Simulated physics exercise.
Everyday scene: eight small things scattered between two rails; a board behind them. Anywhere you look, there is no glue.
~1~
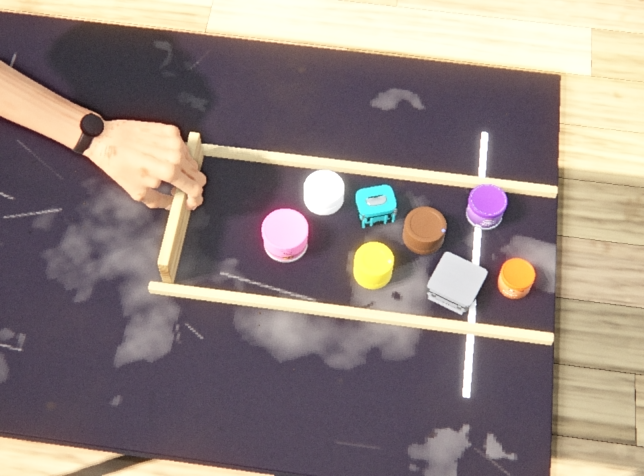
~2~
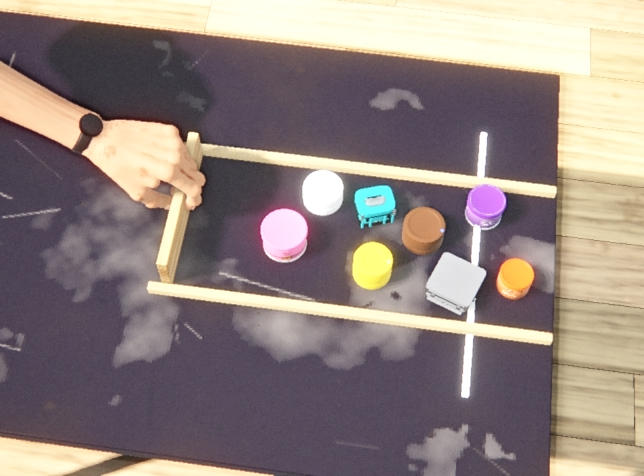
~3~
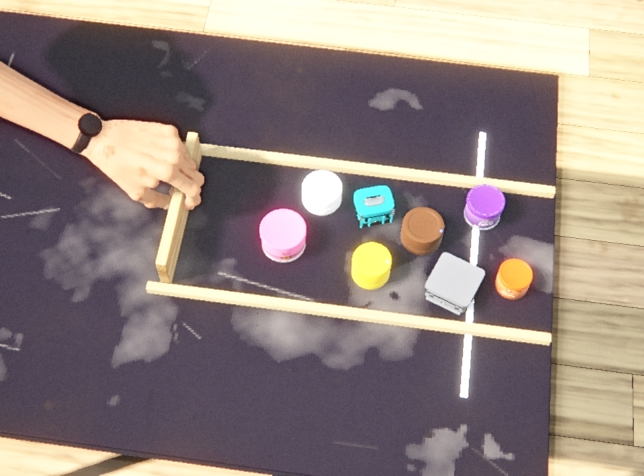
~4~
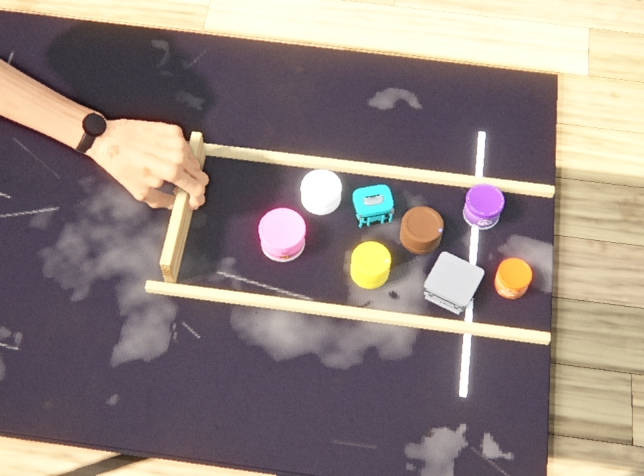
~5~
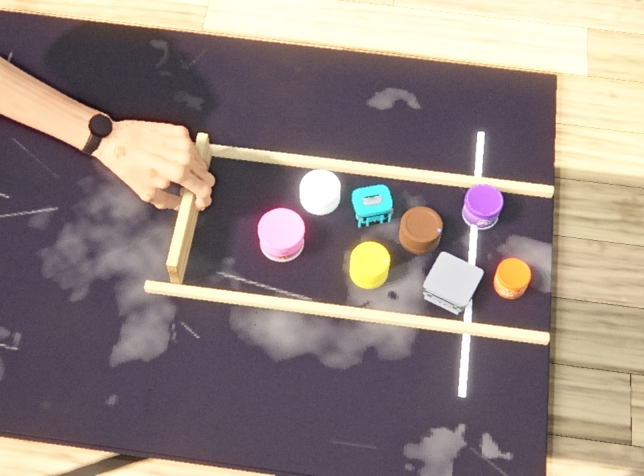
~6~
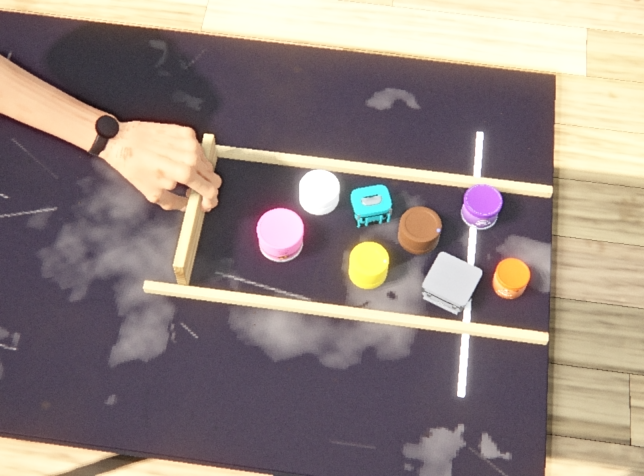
The clip shows a hand holding a wooden board between two rails on a dark surface, with eight small colourful objects scattered to its right near a white strip; the hand stays almost still, then moves the board slightly right.
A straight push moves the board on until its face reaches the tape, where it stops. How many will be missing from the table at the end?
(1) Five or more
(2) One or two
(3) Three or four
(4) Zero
(2) One or two.
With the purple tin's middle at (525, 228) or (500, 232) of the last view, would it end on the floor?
Well, the first time it hangs in there and the second time it hangs in there.
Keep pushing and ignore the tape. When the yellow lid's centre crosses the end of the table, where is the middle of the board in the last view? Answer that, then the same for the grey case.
For the yellow lid, about (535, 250); for the grey case, about (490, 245).
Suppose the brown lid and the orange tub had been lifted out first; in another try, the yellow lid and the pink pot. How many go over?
Try one: 0; try two: 0.
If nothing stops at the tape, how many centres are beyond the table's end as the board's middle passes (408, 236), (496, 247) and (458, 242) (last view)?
The counts would come out as 0, 4 and 1.
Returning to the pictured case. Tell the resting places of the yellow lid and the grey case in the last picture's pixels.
First object: (488, 301); second object: (530, 307).
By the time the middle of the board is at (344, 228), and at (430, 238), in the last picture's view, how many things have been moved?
First 5, then 8.
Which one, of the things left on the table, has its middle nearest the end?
Brown lid.
Early on, none off yet; orange tub at rest near (511, 279); purple tin at rest near (481, 207); grey case at rest near (451, 284).
A while later, none off yet; orange tub at rest near (511, 279); purple tin at rest near (481, 207); grey case travelled a little near (461, 294).
Finally, the number that fall off is one or two; lost, orange tub.
